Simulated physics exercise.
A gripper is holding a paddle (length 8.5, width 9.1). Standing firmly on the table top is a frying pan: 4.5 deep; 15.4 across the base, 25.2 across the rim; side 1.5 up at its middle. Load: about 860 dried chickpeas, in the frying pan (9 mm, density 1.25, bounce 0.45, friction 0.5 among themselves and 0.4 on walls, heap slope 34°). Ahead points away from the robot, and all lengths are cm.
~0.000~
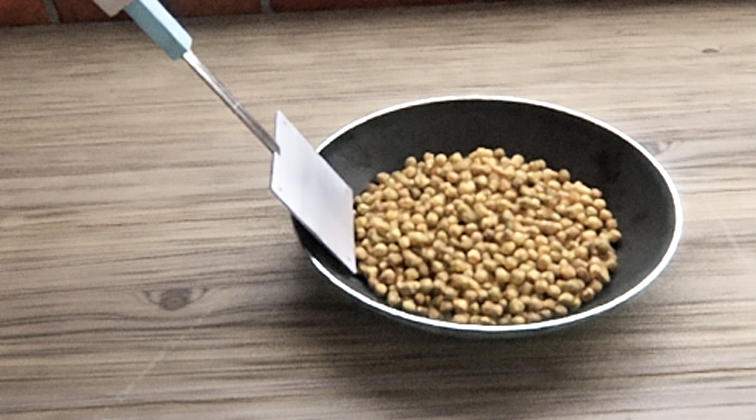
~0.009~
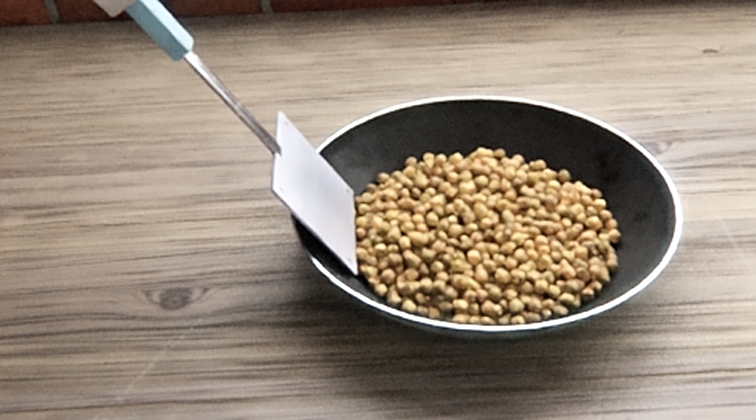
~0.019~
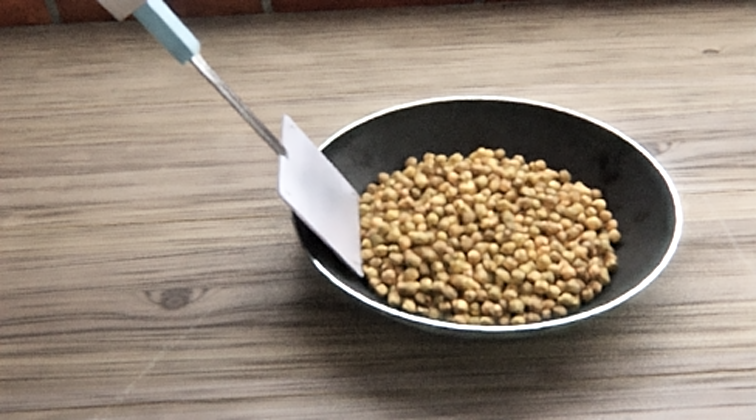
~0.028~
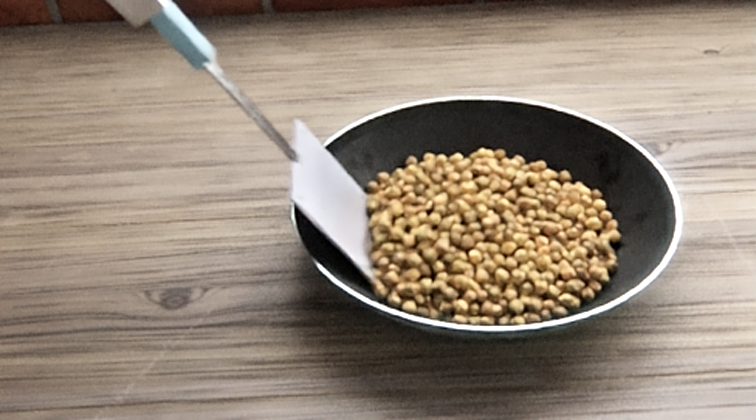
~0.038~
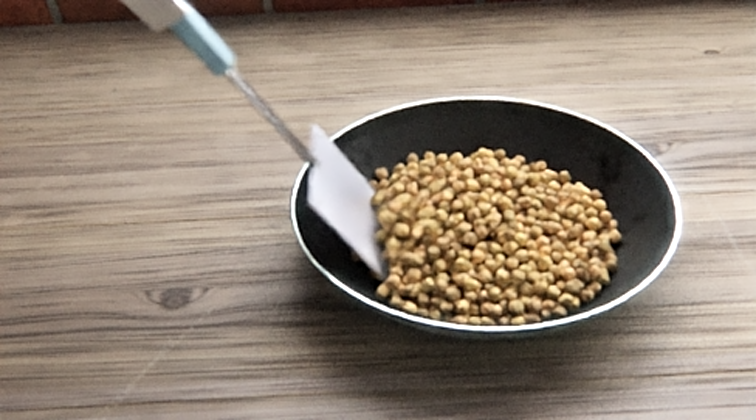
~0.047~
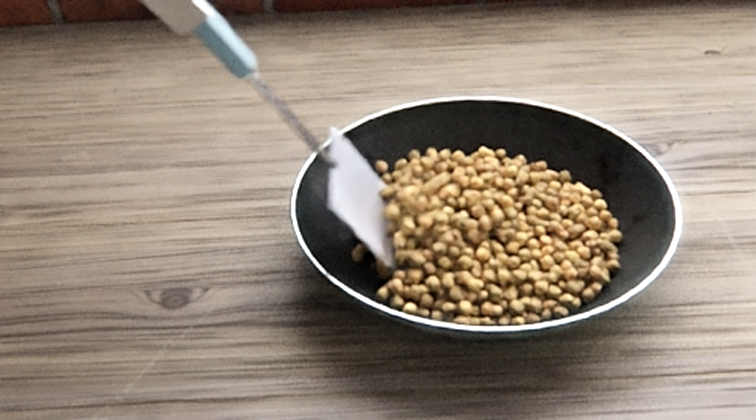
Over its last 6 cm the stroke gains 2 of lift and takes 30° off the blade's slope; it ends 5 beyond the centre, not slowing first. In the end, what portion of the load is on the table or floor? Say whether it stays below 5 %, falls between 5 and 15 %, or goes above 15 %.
It falls between 5 and 15 %.
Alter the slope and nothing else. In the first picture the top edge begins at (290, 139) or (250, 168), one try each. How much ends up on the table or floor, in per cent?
Close to 10 and 5 percent respectively.
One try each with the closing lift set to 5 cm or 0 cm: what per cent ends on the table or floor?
Close to 20 and 5 percent respectively.
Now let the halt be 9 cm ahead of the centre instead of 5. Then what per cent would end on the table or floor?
In that case around 40 per cent.
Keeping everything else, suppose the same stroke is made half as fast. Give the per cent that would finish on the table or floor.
Estimated share: Some 0 %.
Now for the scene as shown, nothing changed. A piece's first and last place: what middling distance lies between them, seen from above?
The value is roughly 4 cm.
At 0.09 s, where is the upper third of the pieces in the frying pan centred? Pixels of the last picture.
Near (489, 202).
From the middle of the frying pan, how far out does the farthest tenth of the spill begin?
It comes out at close to 45 centimetres.
By 0.07 s, sloping 56°, highest piece 7 above the table; 859 in the frying pan.
By 0.09 s, sloping 48°, highest piece 9 above the table; 859 in the frying pan.
By 0.30 s, sloping 27°, highest piece 6 above the table; 778 in the frying pan, 74 on the table or floor, 7 on the blade or in flight.
By 1.35 s, sloping 27°, highest piece 5 above the table; 777 in the frying pan, 82 on the table or floor.
Final count, 777 in the frying pan, 82 on the table or floor. That is 10 % on the table or floor.
